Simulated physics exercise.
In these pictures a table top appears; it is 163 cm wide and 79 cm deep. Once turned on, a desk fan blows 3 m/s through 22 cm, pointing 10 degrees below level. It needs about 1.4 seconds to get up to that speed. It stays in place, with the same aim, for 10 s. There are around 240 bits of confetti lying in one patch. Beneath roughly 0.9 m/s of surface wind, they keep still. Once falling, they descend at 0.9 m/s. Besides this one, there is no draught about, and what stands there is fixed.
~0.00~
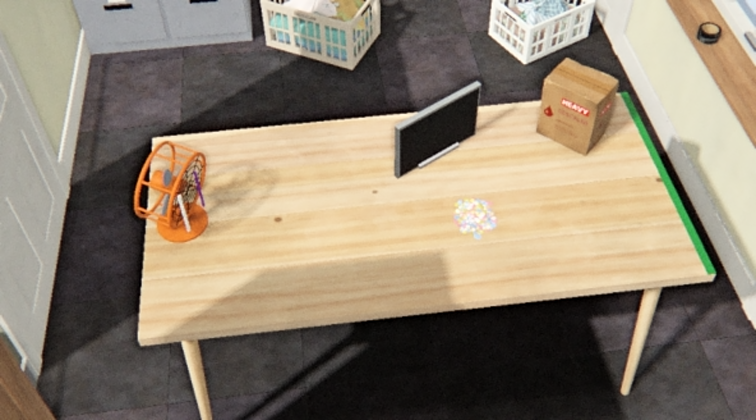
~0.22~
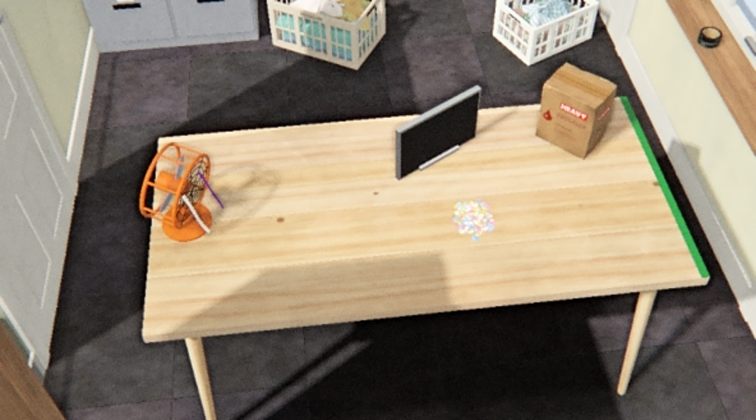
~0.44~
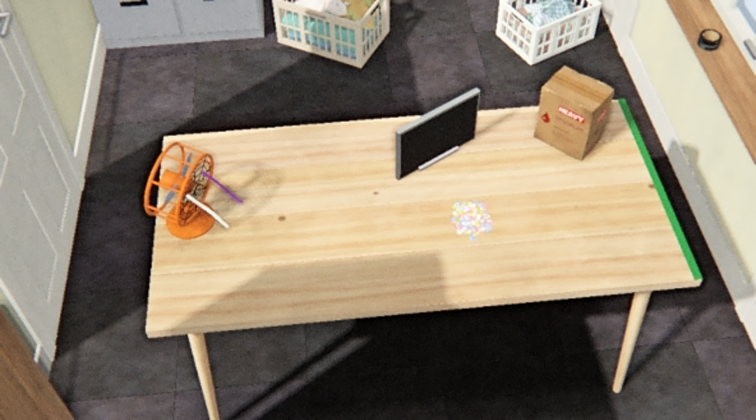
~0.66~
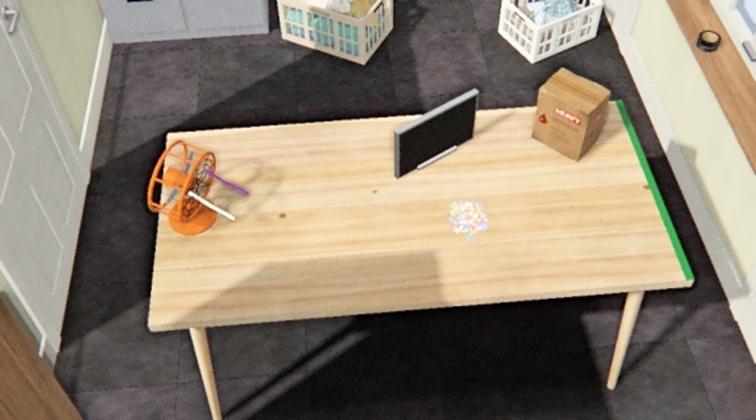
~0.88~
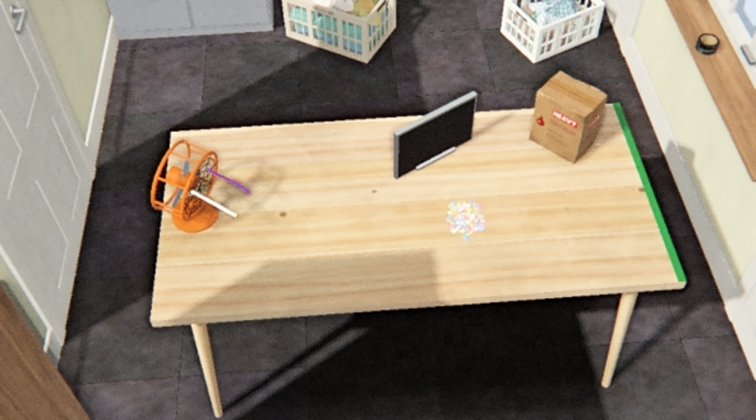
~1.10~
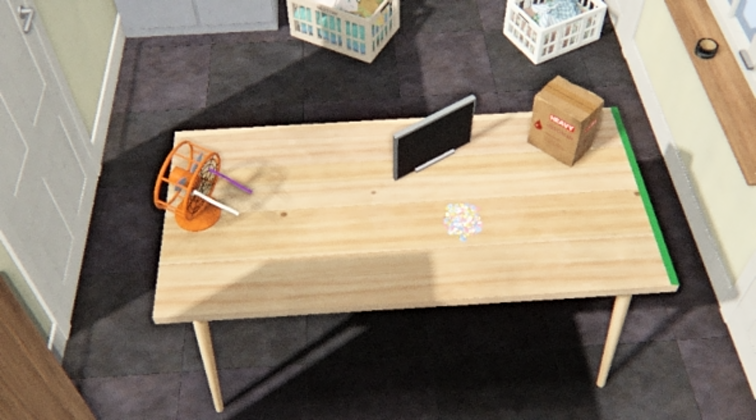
Orange desk fan with a purple and a white streamer fluttering out rightward, confetti patch lying still beside laptop and cardboard box.
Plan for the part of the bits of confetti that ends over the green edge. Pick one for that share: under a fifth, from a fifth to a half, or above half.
More than one half.
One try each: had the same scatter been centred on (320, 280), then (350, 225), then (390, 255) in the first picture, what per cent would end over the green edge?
Going through the three spots in order, you'd get 0 percent, 70 percent and 40 percent.
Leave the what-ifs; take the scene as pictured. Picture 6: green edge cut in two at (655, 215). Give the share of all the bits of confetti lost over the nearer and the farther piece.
I'd put near 60 percent on the nearer stretch and close to 40 percent on the farther one.
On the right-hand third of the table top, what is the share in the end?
About 1 percent.
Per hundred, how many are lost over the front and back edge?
0 % front, 0 % back.
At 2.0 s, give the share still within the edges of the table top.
The share then is about 100 %.
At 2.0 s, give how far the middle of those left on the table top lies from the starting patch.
About 50 cm.
After 2.0 s the count stands so, 0 % are over the green edge; the middle of those still in play is near (607, 213).
After 3.2 s the count stands so, 94 % are over the green edge.
After 5.5 s the count stands so, 98 % are over the green edge.
After 10.0 s, at the end, 99 % are over the green edge.
